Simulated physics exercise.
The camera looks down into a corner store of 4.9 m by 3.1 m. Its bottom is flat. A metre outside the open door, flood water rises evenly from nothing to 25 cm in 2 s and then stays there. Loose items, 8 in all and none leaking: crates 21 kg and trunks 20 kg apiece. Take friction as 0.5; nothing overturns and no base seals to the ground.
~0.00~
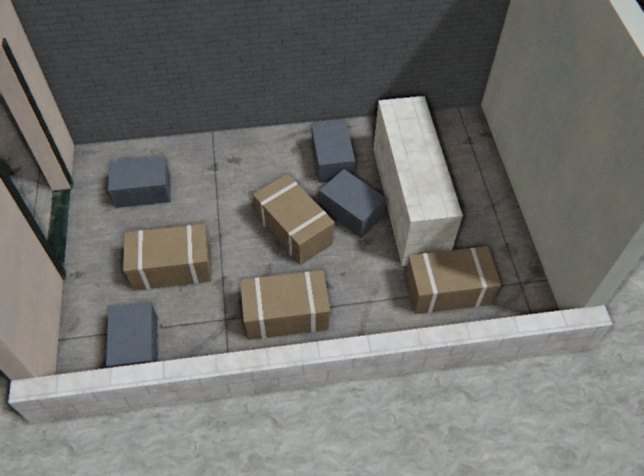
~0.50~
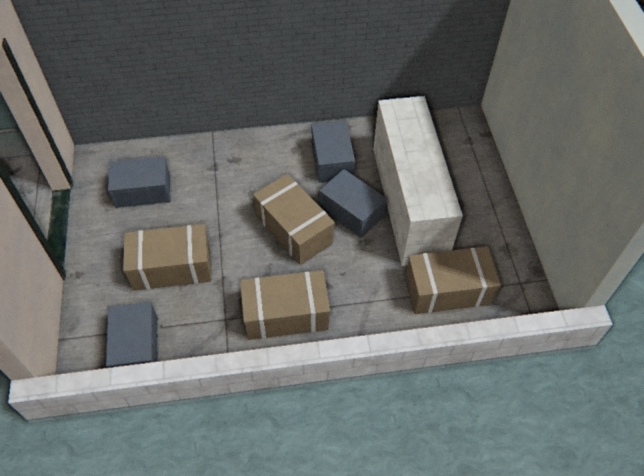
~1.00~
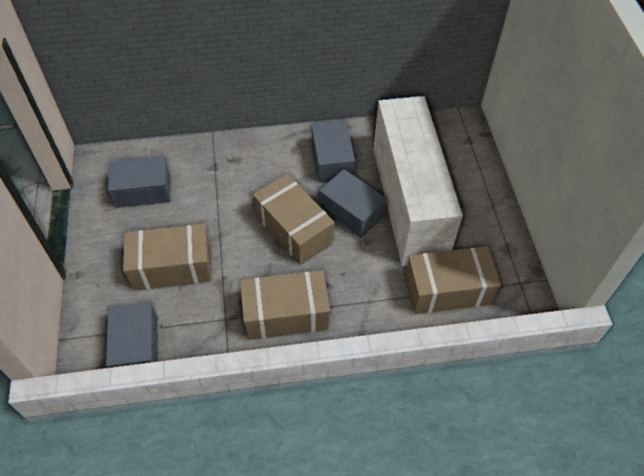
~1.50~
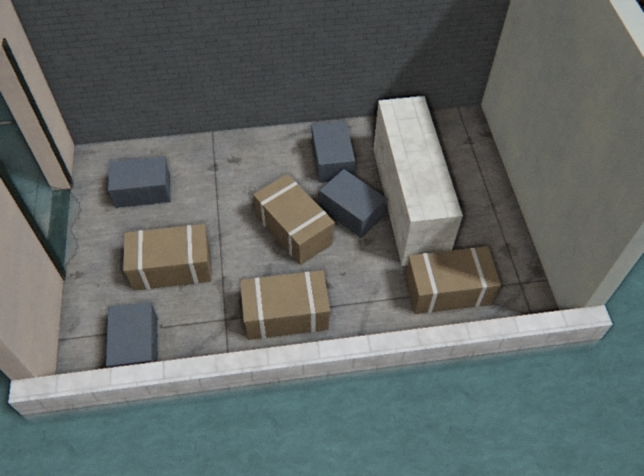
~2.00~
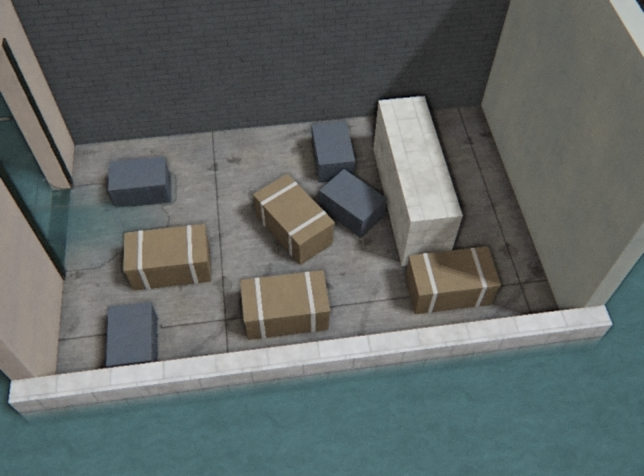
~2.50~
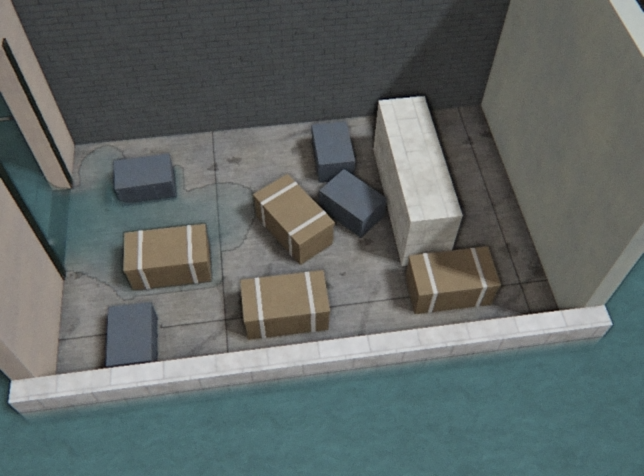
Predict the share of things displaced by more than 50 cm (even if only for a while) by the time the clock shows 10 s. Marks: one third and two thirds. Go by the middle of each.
Share: At least two thirds.
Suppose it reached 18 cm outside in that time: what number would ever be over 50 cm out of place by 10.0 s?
In that case 4 of them.
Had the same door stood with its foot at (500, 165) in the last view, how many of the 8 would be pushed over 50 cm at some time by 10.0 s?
Then 4.
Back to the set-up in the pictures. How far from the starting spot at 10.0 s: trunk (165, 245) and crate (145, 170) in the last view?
In turn: 80 cm, 250 cm.
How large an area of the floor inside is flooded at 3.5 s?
About 7.0 m2.
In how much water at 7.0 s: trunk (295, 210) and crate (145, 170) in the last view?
About 12 and 15 cm.
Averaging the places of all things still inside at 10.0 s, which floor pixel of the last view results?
At about (358, 266).
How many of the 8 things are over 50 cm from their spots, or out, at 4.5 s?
By then 2.
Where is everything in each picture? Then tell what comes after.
A crate at (137, 173), on the bottom; a trunk at (165, 247), on the bottom; water covers 0.0 m2; 0 of 8 have shifted, in the first picture.
A crate at (137, 173) rests on the ground; a trunk at (165, 247) rests on the ground; 0.0 m2 under water; 0 of 8 have shifted, in the second picture.
A crate at (137, 173), on the bottom; a trunk at (165, 247), on the bottom; 0.0 m2 under water; 0 of 8 have shifted, in the third picture.
A crate at (137, 173) rests on the ground; a trunk at (165, 247), on the bottom; water covers 0.0 m2; 0 of 8 have shifted, in the fourth picture.
A crate at (137, 173) rests on the ground; a trunk at (165, 247), on the bottom; 0.8 m2 under water; 0 of 8 have shifted, in the fifth picture.
A crate at (143, 171) rests on the ground, 6 cm from its start; a trunk at (165, 247), on the bottom; water covers 2.0 m2; 1 of 8 have shifted, in the sixth picture.
After 3.5 s 2 of 8 are over 50 cm from their spots; 0 afloat.
After 4.5 s 2 of 8 are over 50 cm from their spots; 1 afloat.
After 7.0 s 5 of 8 are over 50 cm from their spots; 6 afloat.
After 10.0 s 6 of 8 are over 50 cm from their spots, and 6 have been at some point; 7 afloat.
